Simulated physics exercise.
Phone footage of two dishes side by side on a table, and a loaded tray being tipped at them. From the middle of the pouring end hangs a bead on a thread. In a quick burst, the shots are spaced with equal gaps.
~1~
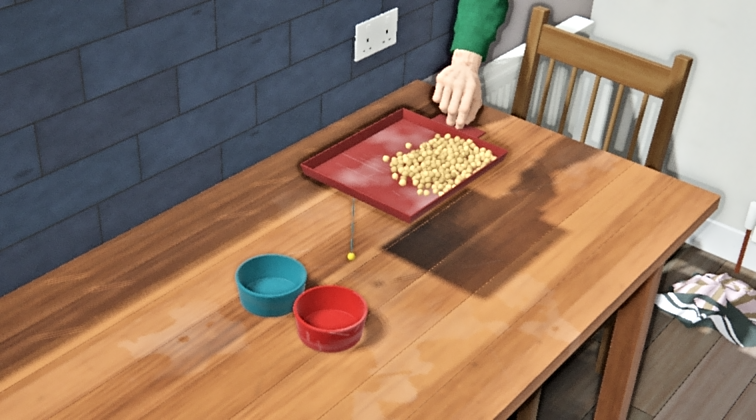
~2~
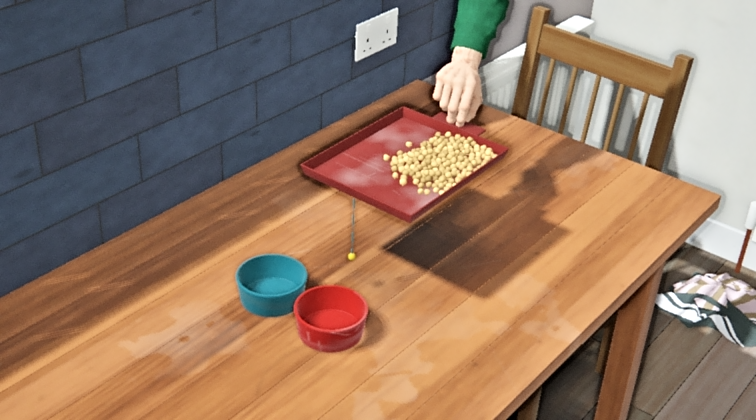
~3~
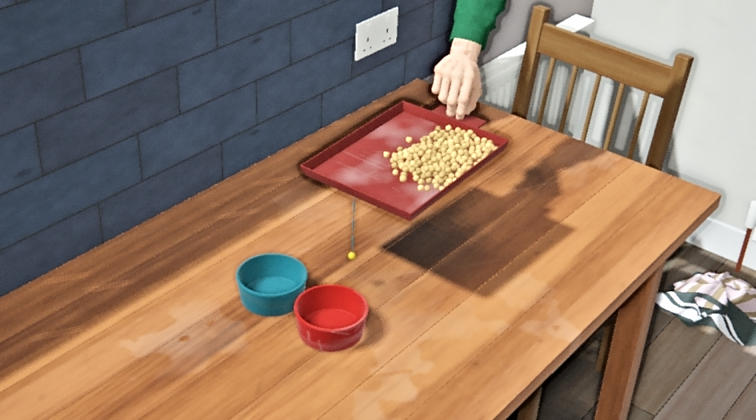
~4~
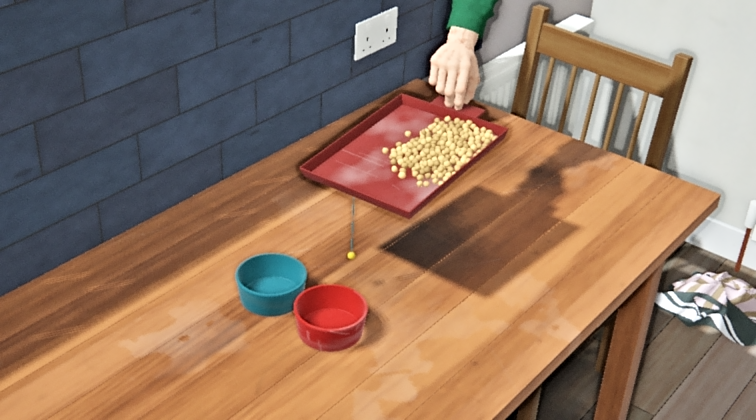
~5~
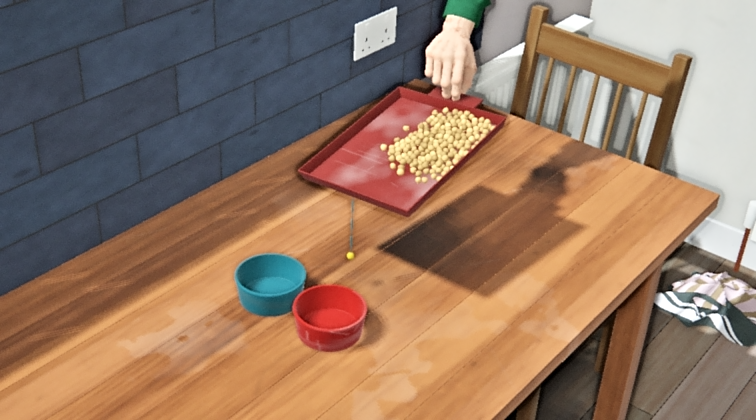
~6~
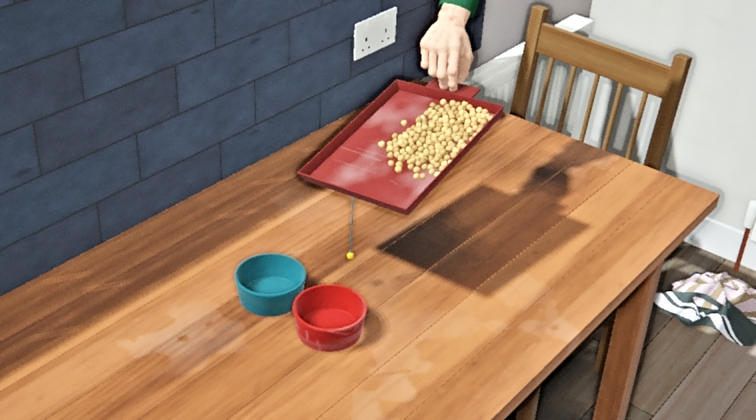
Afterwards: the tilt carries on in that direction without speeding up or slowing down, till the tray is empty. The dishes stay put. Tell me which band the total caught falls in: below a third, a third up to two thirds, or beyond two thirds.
It falls below a third.
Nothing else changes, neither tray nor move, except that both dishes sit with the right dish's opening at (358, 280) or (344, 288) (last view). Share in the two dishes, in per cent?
Trial 1 around 90 percent, trial 2 around 60 percent.
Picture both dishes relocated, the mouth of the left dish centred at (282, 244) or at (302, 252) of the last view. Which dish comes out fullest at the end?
Tries in order: The one to the left, the one to the left.
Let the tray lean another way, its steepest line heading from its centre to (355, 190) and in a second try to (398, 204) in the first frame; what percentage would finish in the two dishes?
For the first aim it is 40 in a hundred, for the second 0 in a hundred.
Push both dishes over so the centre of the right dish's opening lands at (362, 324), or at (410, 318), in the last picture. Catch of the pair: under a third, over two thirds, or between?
Try 1 - below one third; try 2 - less than a third.
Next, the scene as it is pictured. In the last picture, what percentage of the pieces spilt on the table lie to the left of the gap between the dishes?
Share on the left: Near 50 %.
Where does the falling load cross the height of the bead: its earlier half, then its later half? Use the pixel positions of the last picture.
First near (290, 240), later near (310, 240).
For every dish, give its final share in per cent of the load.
The left dish gets close to 10 per cent and the right dish close to 0 per cent.
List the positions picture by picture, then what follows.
Corners of the pouring end (305, 164) and (410, 213), level; middle of the load (438, 162), dried chickpeas; left dish (247, 300); right dish (307, 334); bead on its thread (352, 257), in the first picture.
Corners of the pouring end (305, 164) and (410, 213), level; middle of the load (439, 161), in the second picture.
Corners of the pouring end (305, 165) and (410, 211), tipped barely, lowest at the left corner; middle of the load (444, 155), in the third picture.
Corners of the pouring end (304, 167) and (409, 209), tipped a little, lowest at the left corner; middle of the load (438, 149), in the fourth picture.
Corners of the pouring end (302, 169) and (407, 208), tipped a little, lowest at the left corner; middle of the load (436, 142), in the fifth picture.
Corners of the pouring end (302, 171) and (405, 206), tipped clearly, lowest at the left corner; middle of the load (435, 136); left dish (246, 299); right dish (306, 333), in the sixth picture.
Just after the last frame, tray tipped steeply; the larger part on the tray; just a few in the left dish; about a tenth outside both; roughly a quarter in the air.
A moment on, tray tipped past a quarter turn; roughly a quarter on the tray; about a tenth in the left dish; roughly half outside both; roughly a quarter in the air.
Further on, tray tipped past a quarter turn; just a few in the right dish; about a tenth in the left dish; almost all outside both.
When it is over, tray tipped past a quarter turn; just a few in the right dish; about a tenth in the left dish; almost all outside both.
